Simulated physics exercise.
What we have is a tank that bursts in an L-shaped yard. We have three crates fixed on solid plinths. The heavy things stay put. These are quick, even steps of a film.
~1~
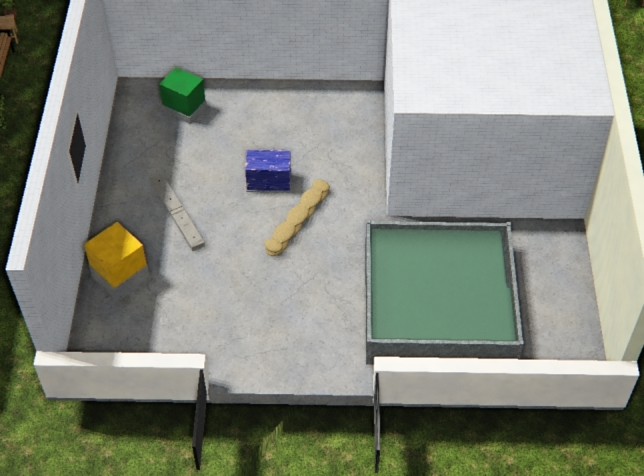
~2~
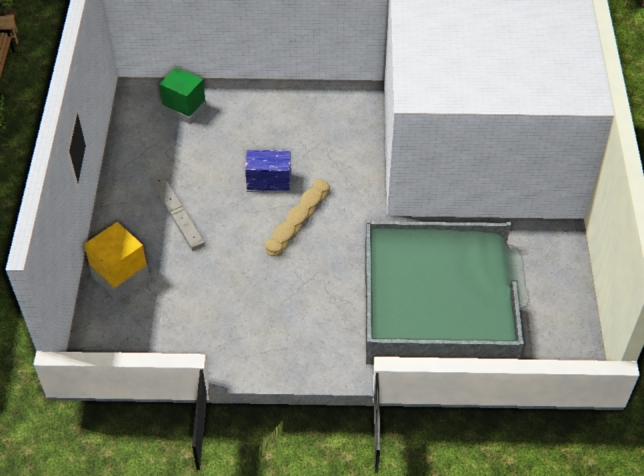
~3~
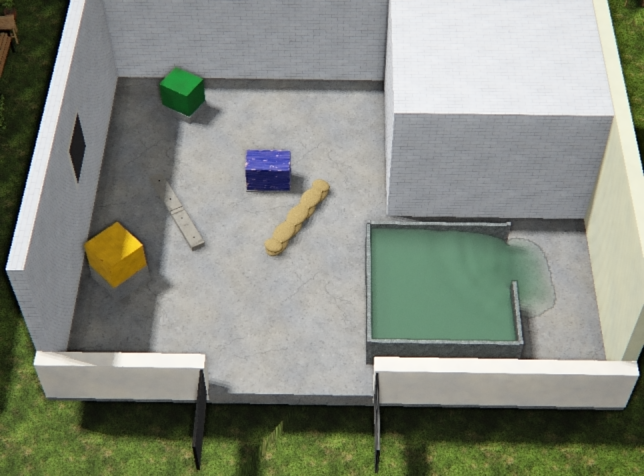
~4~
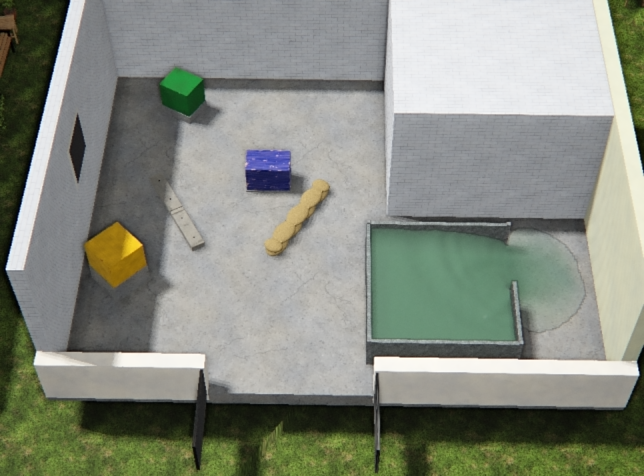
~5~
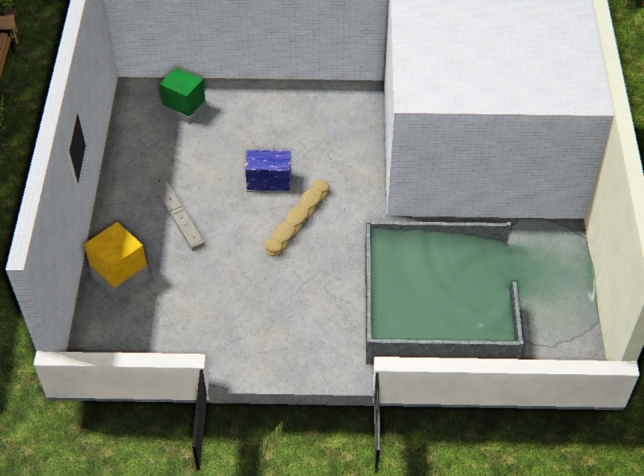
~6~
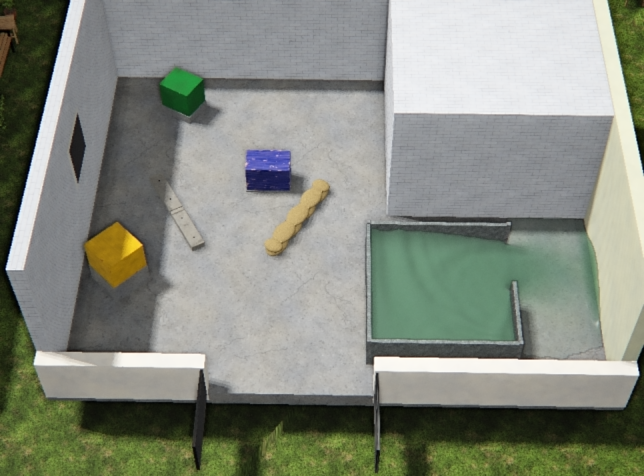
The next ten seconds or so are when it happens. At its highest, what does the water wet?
Result: The green crate is out of reach of the water. The yellow crate is out of reach of the water. The blue crate is out of reach of the water.
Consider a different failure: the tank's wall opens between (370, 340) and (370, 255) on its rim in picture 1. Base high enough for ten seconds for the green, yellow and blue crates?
Going through them, the green crate is never reached, the yellow crate is never reached and the blue crate gets reached.
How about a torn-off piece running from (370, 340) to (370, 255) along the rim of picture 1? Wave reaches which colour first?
My pick is the one in yellow.
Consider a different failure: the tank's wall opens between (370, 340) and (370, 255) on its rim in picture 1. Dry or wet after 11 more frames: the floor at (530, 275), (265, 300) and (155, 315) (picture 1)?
In sequence: Untouched, inundated, inundated.
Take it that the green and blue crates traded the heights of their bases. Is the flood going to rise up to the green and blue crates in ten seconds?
In short: Green is not reached; blue is not reached.
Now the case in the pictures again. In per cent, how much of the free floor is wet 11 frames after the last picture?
I'd guess some 15 per cent.
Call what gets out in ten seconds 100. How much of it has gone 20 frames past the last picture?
Near 0 in a hundred.
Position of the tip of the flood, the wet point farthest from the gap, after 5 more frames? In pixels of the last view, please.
Somewhere around (608, 386).
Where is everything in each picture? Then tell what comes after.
In the first picture, still water in the open tank at (441, 283).
In the second picture, the front is at a hidden place, out from the gap at (506, 270).
In the third picture, the front is at (548, 301), out from the gap at (506, 271).
In the fourth picture, the front is at (579, 295), out from the gap at (506, 271).
In the fifth picture, water pours out at (506, 271) and has run to (596, 313).
In the sixth picture, the front is at (600, 338), out from the gap at (506, 271).
A moment on, water covers 10 % of the floor; the green crate not reached, the yellow crate not reached, the blue crate not reached.
Next, water covers 15 % of the floor; the green crate not reached, the yellow crate not reached, the blue crate not reached.
Then, water covers 25 % of the floor; the green crate not reached, the yellow crate not reached, the blue crate not reached.
Later, water covers 45 % of the floor; the green crate not reached, the yellow crate water round its plinth, the blue crate not reached.
In the end, water covers 65 % of the floor; the green crate stayed above the water, the yellow crate stayed above the water, the blue crate stayed above the water.
